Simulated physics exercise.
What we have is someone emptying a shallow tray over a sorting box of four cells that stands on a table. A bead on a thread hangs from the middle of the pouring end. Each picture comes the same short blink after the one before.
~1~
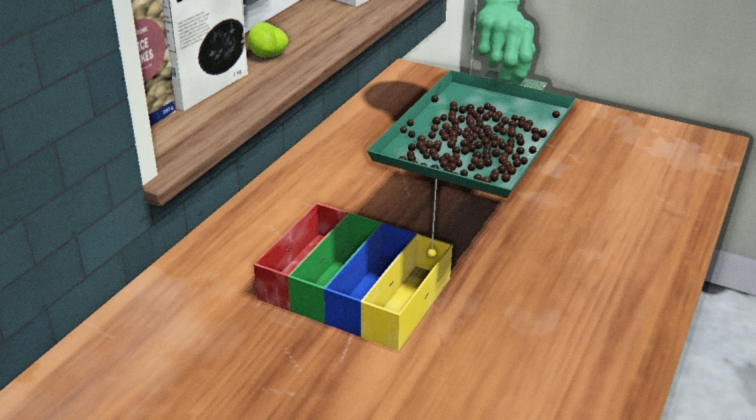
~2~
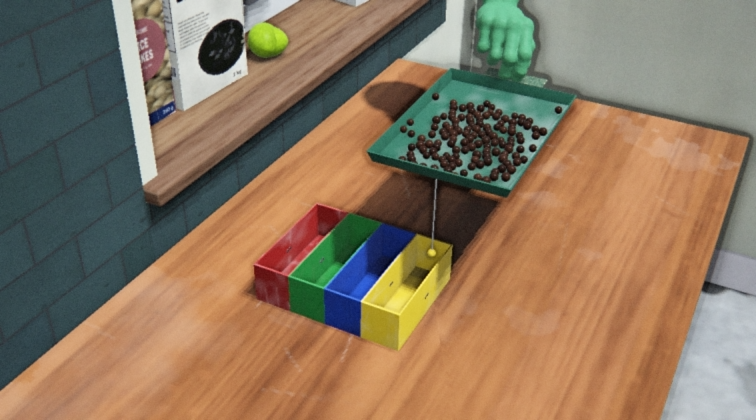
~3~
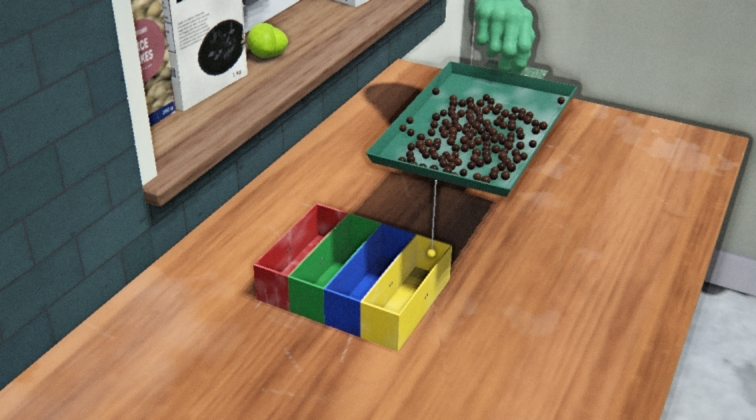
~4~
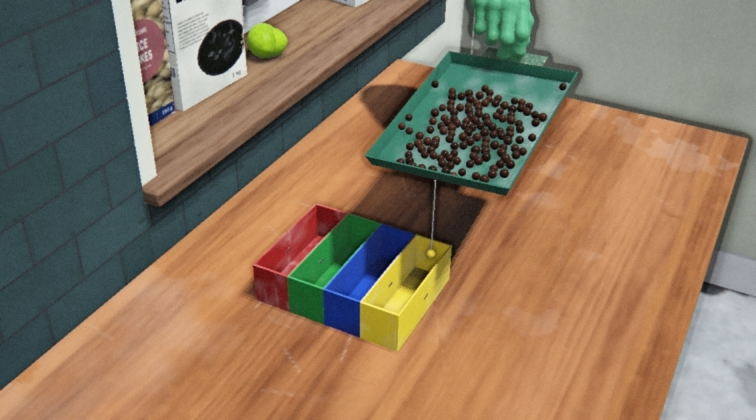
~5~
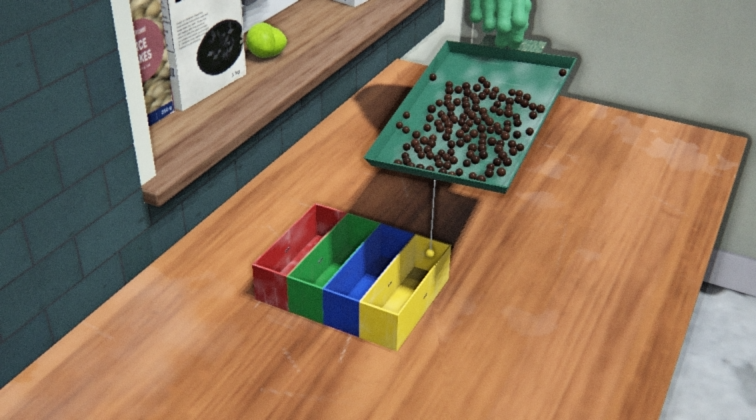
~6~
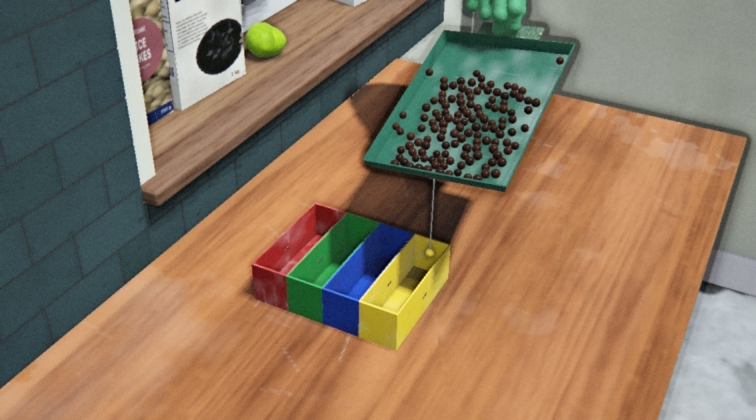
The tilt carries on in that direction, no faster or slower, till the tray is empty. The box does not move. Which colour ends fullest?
Most goes to the blue cell.
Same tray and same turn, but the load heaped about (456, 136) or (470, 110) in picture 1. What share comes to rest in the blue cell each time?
In turn 50 and 50 in a hundred.
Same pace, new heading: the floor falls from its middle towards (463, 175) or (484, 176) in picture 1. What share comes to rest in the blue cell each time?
In turn 0 and 0 in a hundred.
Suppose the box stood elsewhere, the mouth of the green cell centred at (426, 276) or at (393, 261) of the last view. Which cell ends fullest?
At the first place red, at the second the red one.
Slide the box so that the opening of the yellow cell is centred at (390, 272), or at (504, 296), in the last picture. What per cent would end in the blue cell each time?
About 40 and 0 per cent.
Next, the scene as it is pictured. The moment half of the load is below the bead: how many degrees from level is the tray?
At some 85 degrees.
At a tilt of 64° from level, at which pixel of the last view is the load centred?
Close to (398, 170).
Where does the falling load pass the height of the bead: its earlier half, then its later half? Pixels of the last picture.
The first part at (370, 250); the rest at (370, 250).
Soon, tray tipped steeply; about two thirds on the tray; a small part in the blue cell; a stray few in the green cell; a stray few in the yellow cell; a stray few in the red cell; about a quarter falling or outside the box.
A while on, tray tipped past a quarter turn; about a third in the blue cell; about a quarter in the green cell; about a quarter in the yellow cell; a small part in the red cell; a small part falling or outside the box.
Towards the end, tray tipped past a quarter turn; about a third in the blue cell; about a quarter in the green cell; about a quarter in the yellow cell; a small part in the red cell; a small part falling or outside the box.
Finally, tray tipped past a quarter turn; about a third in the blue cell; about a quarter in the green cell; about a quarter in the yellow cell; a small part in the red cell; a small part outside the box.
